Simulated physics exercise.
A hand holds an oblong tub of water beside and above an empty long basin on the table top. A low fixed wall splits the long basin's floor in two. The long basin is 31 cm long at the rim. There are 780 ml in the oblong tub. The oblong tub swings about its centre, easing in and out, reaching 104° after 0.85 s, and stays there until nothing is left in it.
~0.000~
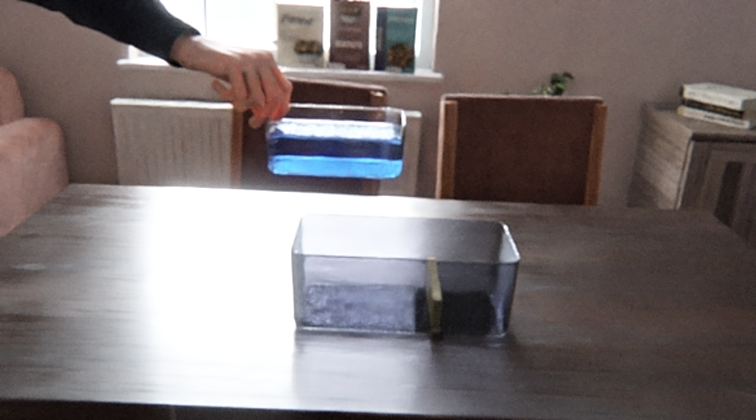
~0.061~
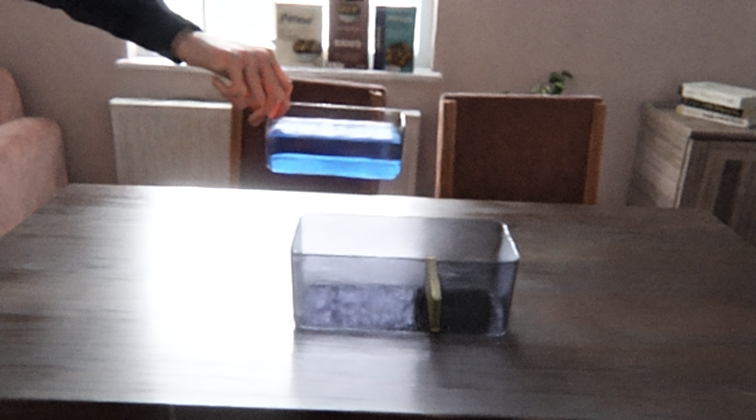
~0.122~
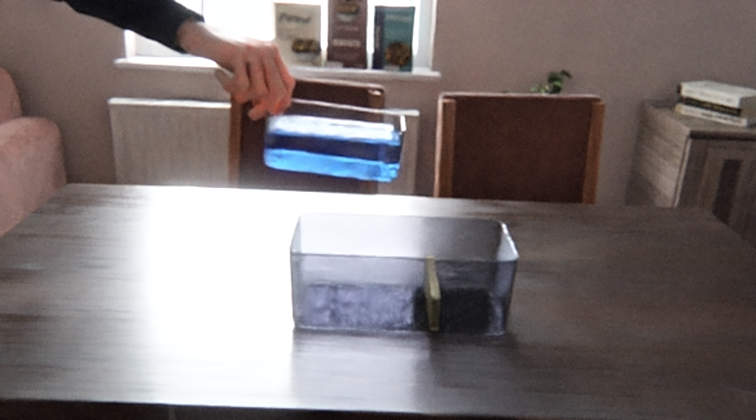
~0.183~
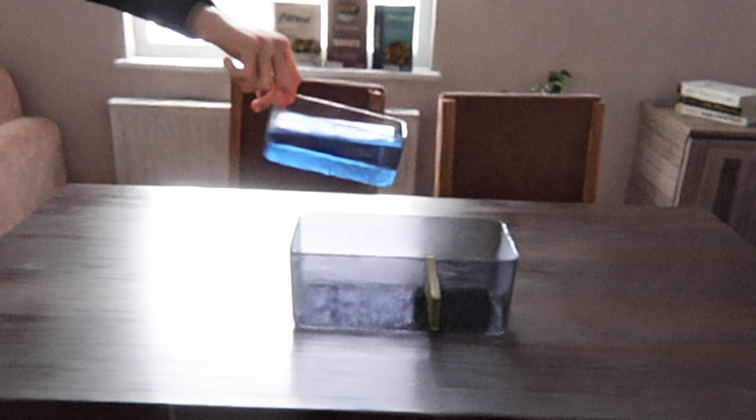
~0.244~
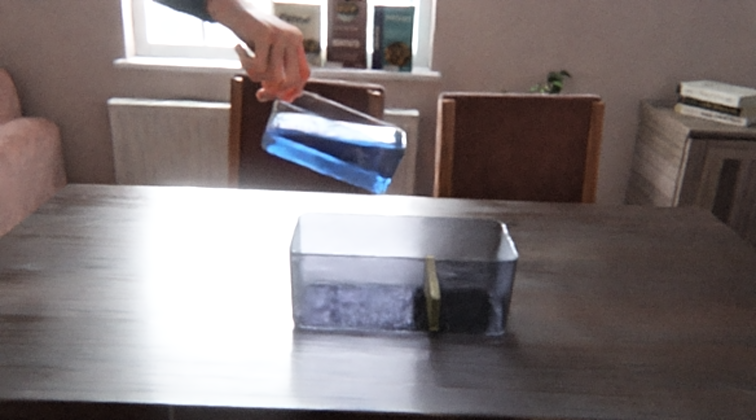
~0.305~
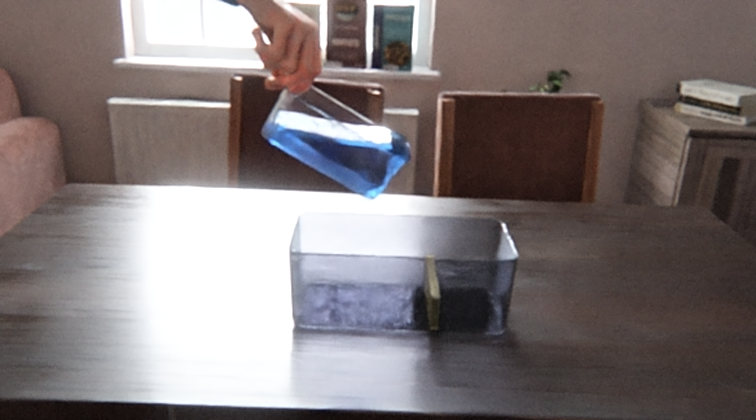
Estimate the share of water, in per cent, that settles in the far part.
About 42 per cent.
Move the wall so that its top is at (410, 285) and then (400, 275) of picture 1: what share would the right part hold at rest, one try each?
In turn about 60 and 75 per cent.
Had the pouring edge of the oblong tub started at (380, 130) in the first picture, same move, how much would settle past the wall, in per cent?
Then about 5 per cent.
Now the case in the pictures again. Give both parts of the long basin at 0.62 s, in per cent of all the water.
Left about 12, right about 36.
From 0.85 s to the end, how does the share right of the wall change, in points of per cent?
It goes up by about 1.
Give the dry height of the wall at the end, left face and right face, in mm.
Some 34 mm on the left and 26 mm on the right.
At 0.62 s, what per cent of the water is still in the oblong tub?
About 16 per cent.
Then, 0.62 s in, the tilt is 86° and 16 per cent is still to pour, 11 is left of the wall and 36 right of it.
Then, 0.85 s in, the tilt is 104° and 5 per cent is still to pour, 44 is left of the wall and 40 right of it.
Then, 1.09 s in, the tilt is 104° and 0 per cent is still to pour, 52 is left of the wall and 42 right of it.
Then, 1.35 s in, the tilt is 104° and 0 per cent is still to pour, 53 is left of the wall and 42 right of it.
Finally, 53 per cent lies left of the wall, 42 right of it and 6 outside.
